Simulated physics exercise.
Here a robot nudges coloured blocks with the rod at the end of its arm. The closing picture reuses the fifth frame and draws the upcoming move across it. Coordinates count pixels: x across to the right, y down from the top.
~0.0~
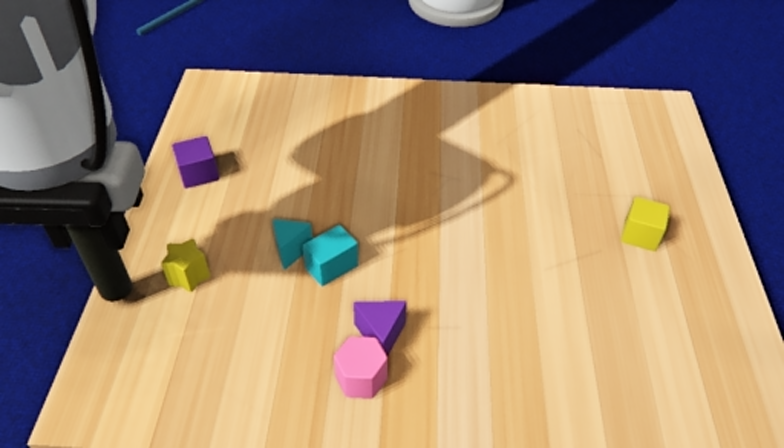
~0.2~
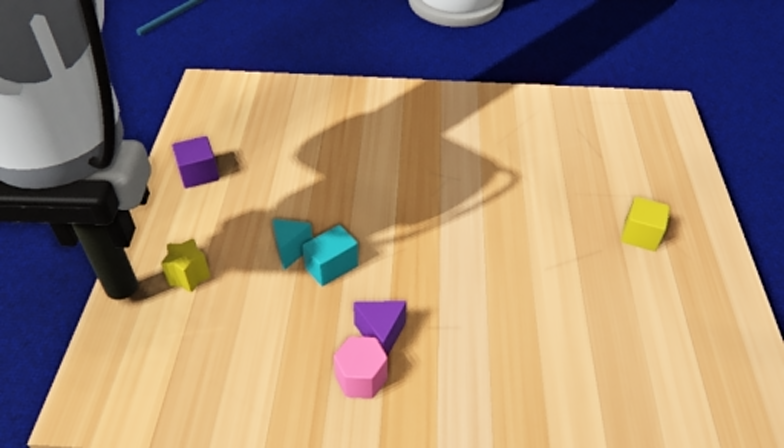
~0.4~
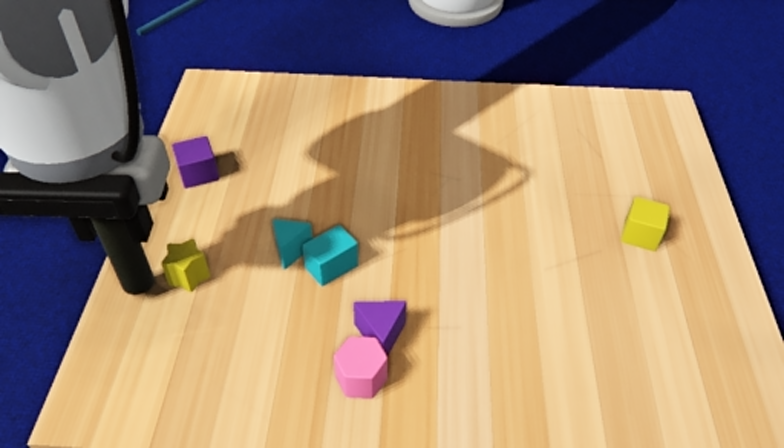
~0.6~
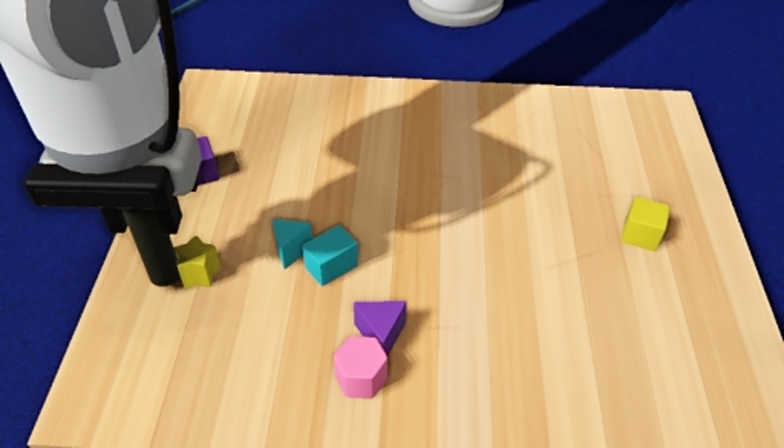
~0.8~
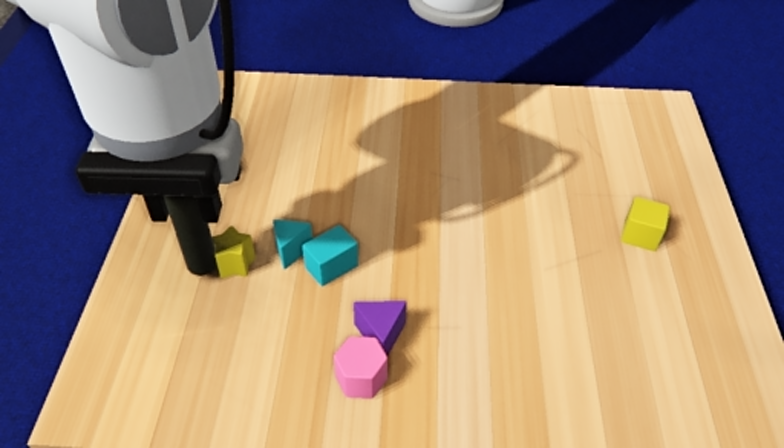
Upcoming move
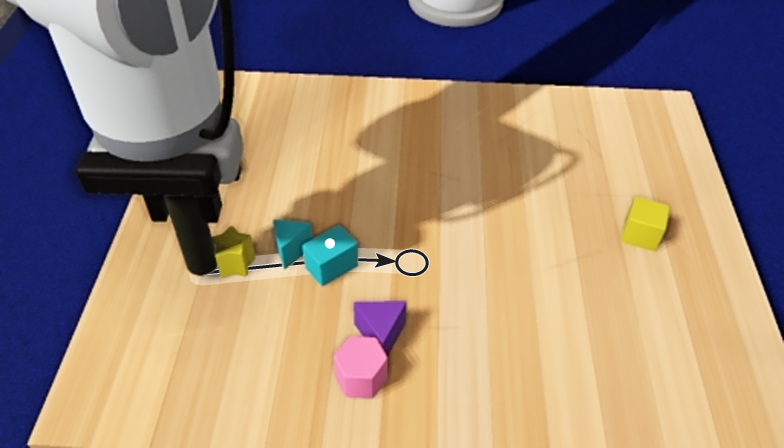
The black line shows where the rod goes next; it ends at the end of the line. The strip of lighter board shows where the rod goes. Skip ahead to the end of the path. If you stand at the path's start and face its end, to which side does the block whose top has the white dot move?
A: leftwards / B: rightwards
B: Rightwards.
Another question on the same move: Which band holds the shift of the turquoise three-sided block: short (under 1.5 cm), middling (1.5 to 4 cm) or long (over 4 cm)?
It's set to move over 4 cm.
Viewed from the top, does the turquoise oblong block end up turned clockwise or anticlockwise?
Looking from above, the answer is clockwise.
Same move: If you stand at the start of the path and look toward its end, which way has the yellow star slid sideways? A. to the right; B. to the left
My answer is option B.
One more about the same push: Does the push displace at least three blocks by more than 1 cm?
I believe so.
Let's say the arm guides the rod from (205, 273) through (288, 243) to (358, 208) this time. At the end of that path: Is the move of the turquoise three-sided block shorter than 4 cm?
No, that is not how it ends up.
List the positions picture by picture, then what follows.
In the first frame, rod tip (116, 289); block tops, yellow star (182, 253); turquoise three-sided block (288, 229); turquoise oblong block (330, 243); purple three-sided block (381, 314).
In the second frame, rod (122, 288); blocks unchanged.
In the third frame, rod (139, 283); blocks unchanged.
In the fourth frame, rod (166, 275); yellow star (193, 251).
In the fifth frame, rod (203, 264); yellow star (230, 241); turquoise three-sided block (288, 229); turquoise oblong block (330, 243); purple three-sided block (381, 314).
Path on the board, from (205, 273) through (310, 262) to (412, 263); the dot is on the turquoise oblong block.
On the path given first. One third of the way, rod (274, 257); yellow star (290, 223), turned 35° anticlockwise; turquoise three-sided block (321, 219).
Two thirds of the way, rod (344, 251); yellow star (304, 216), turned 80° anticlockwise; turquoise three-sided block (337, 209); turquoise oblong block (369, 252).
At the end, rod (412, 254); yellow star (304, 216), turned 80° anticlockwise; turquoise three-sided block (337, 209); turquoise oblong block (395, 265), turned 35° clockwise; purple three-sided block in place.
